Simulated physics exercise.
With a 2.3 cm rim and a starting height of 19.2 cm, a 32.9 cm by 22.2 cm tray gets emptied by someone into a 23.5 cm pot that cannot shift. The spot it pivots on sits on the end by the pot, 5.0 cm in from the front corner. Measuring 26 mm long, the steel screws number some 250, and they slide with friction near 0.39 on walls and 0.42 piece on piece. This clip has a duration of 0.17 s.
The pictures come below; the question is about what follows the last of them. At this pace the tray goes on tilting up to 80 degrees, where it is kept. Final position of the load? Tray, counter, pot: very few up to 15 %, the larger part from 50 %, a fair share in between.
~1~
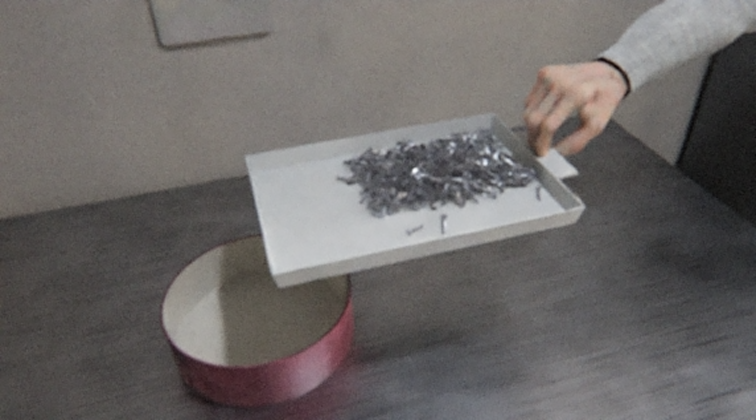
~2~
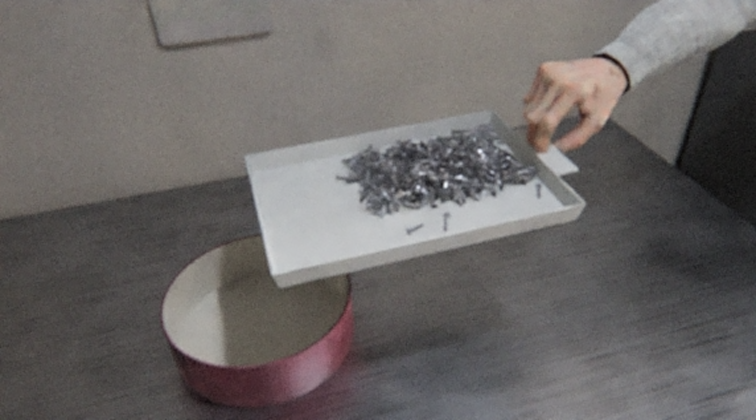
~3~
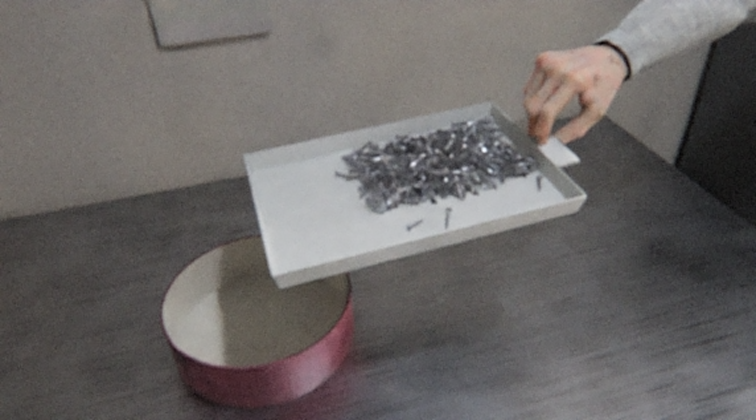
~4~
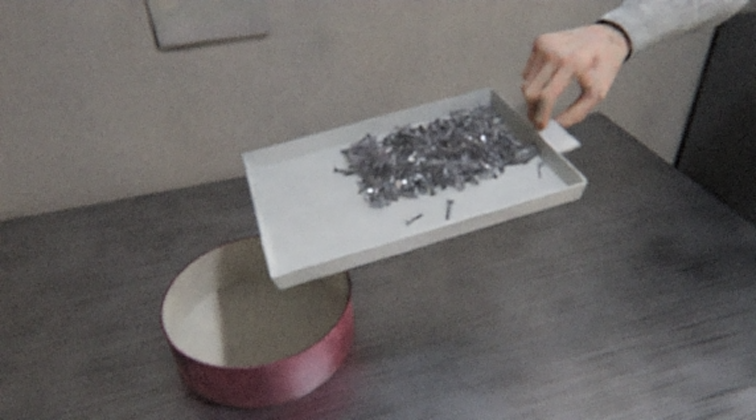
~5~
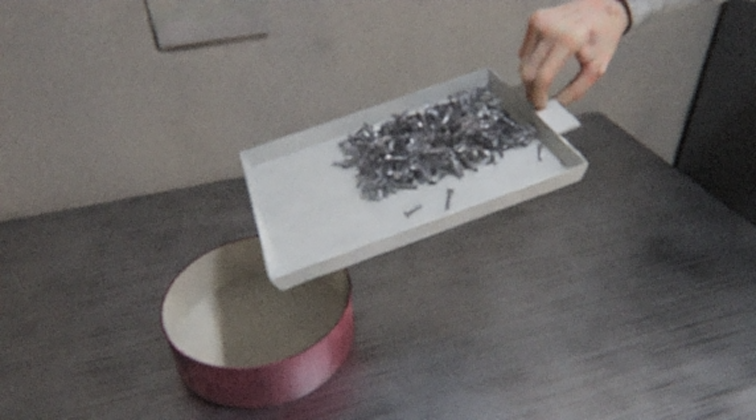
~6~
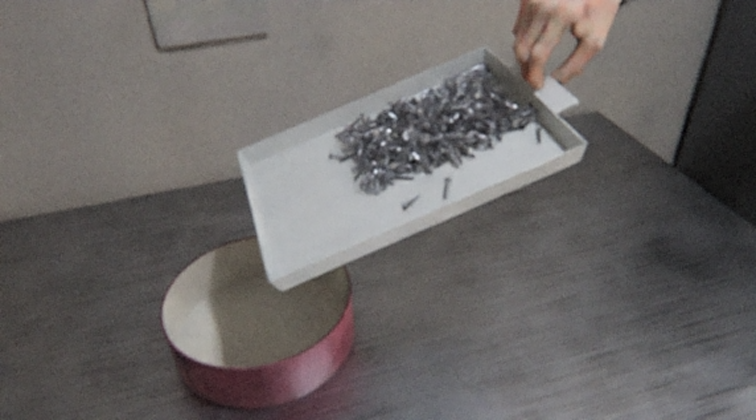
Tray very few; counter the larger part; pot a fair share.
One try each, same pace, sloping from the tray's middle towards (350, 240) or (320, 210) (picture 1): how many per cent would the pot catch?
Near 5 and 70 percent, in that order.
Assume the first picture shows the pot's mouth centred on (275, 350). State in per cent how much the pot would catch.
Share in pot at that spot: Some 60 in a hundred.
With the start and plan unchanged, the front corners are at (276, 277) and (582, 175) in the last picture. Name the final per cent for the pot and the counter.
In the pot: 10 per cent; on the counter: 90 per cent.
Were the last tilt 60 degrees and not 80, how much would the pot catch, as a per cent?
Roughly 30 percent.
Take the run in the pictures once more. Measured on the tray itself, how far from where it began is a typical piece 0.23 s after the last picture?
Some 2 cm.
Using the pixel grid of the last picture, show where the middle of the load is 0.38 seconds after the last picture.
Roughly (268, 167).
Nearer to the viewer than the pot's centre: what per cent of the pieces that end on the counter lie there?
Near 100 in a hundred.
Then, 0.23 s after the last picture, tilt 49 degrees; the tray holds 100 %, the pot 0 %.
Then, 0.38 s after the last picture, tilt 70 degrees; the tray holds 100 %, the pot 0 %.
Then, 0.66 s after the last picture, tilt 80 degrees; the tray holds 10 %, the pot 25 %.
In the end, tray 5 %, counter 65 %, pot 25 %.
